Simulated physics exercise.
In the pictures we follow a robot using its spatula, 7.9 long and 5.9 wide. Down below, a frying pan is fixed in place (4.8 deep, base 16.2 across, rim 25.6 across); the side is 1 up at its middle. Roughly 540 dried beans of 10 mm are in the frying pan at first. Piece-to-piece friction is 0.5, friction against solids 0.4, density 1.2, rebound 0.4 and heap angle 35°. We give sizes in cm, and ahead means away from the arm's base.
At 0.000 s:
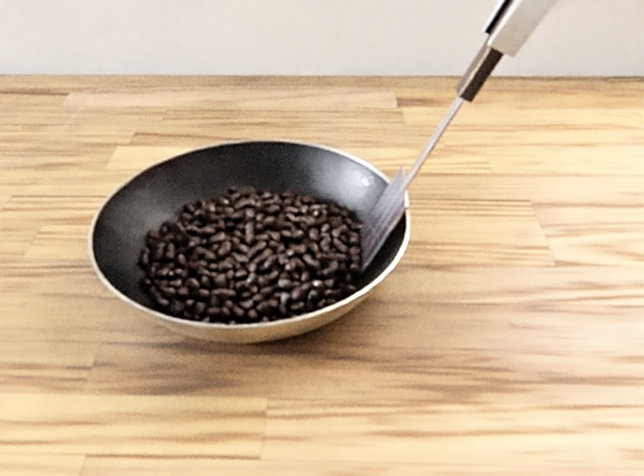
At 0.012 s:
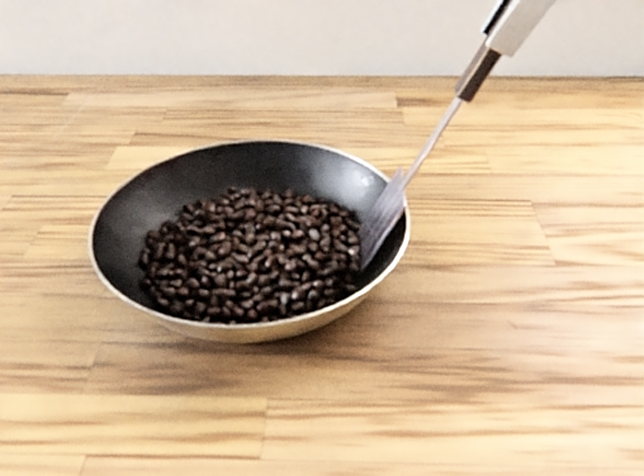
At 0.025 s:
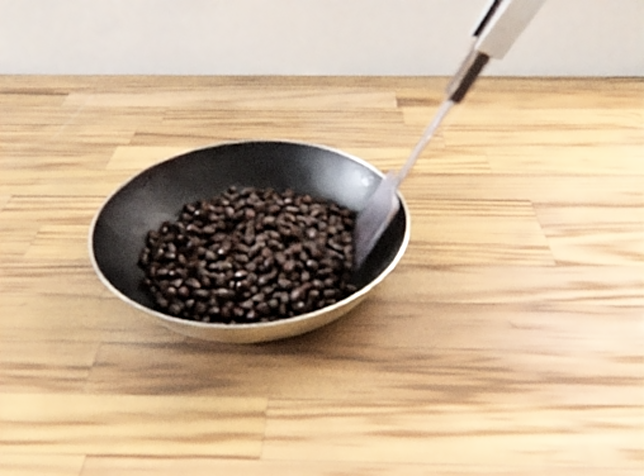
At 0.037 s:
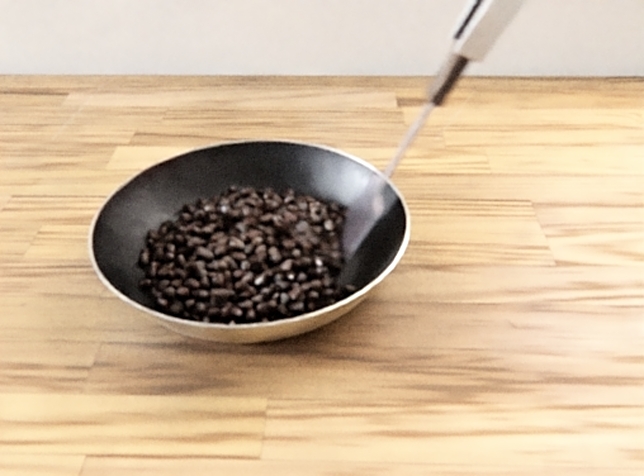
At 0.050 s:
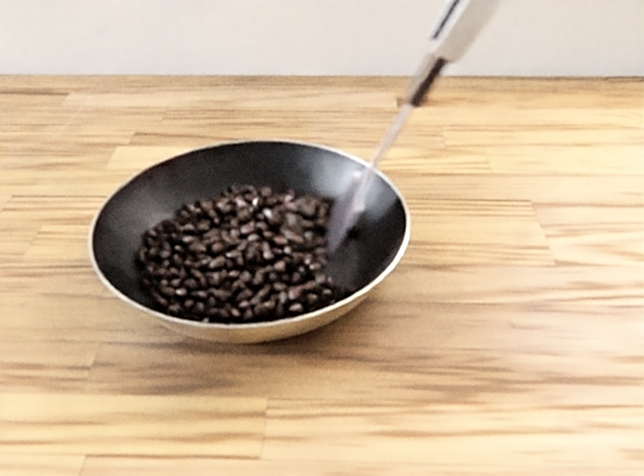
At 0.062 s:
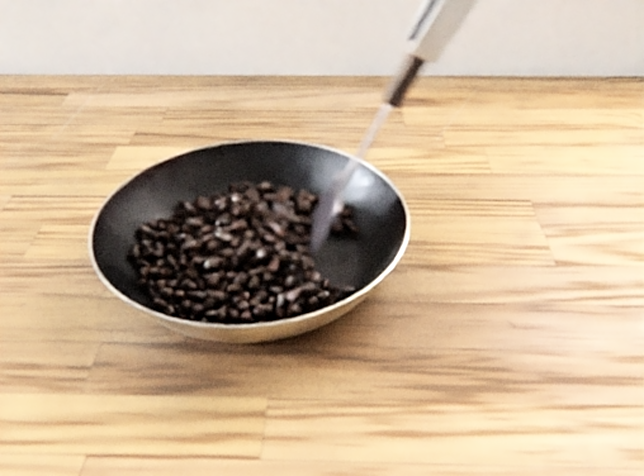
A spatula pushes dark beans leftward from the right side of a black frying pan.
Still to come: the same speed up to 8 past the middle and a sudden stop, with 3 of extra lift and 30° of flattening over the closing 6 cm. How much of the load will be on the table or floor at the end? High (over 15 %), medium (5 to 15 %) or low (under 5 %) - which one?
Medium, from 5 to 15 %.
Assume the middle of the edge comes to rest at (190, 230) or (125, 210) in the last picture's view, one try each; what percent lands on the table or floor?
I'd say roughly 5 per cent, then roughly 20 per cent.
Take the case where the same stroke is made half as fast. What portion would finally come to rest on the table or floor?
Then around 0 percent would finish on the table or floor.
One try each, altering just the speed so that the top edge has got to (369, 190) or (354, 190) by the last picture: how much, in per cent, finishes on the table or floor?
First try about 0 %, second try about 10 %.
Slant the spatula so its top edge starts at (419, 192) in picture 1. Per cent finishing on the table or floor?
Spill: Approx. 10 per cent.
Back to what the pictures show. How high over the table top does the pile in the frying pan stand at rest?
5.0 cm.
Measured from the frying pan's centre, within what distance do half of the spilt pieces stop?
24 cm or so.
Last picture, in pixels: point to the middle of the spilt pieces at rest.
(9, 249) or thereabouts.
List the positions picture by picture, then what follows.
In the first picture, spatula top edge at (405, 185), sloping 64°; upper third of the load around (253, 245), from x 145 to 355, top at y 190; 542 in the frying pan.
In the second picture, spatula top edge at (403, 185), sloping 64°; upper third of the load around (253, 246), from x 145 to 355, top at y 190.
In the third picture, spatula top edge at (394, 187), sloping 64°; upper third of the load around (259, 246), from x 145 to 355, top at y 190.
In the fourth picture, spatula top edge at (378, 189), sloping 64°; upper third of the load around (262, 243), from x 145 to 355, top at y 190.
In the fifth picture, spatula top edge at (358, 190), sloping 64°; upper third of the load around (258, 239), from x 140 to 355, top at y 190.
In the sixth picture, spatula top edge at (339, 190), sloping 64°; upper third of the load around (249, 235), from x 135 to 355, top at y 185; 542 in the frying pan.
By 0.09 s, sloping 64°, highest piece 6 above the table; 542 in the frying pan.
By 0.12 s, sloping 55°, highest piece 7 above the table; 542 in the frying pan.
By 0.34 s, sloping 34°, highest piece 8 above the table; 488 in the frying pan, 39 on the table or floor, 15 on the blade or in flight.
By 1.39 s, sloping 34°, highest piece 5 above the table; 488 in the frying pan, 54 on the table or floor.
Final count, 488 in the frying pan, 54 on the table or floor. That is 10 % on the table or floor.
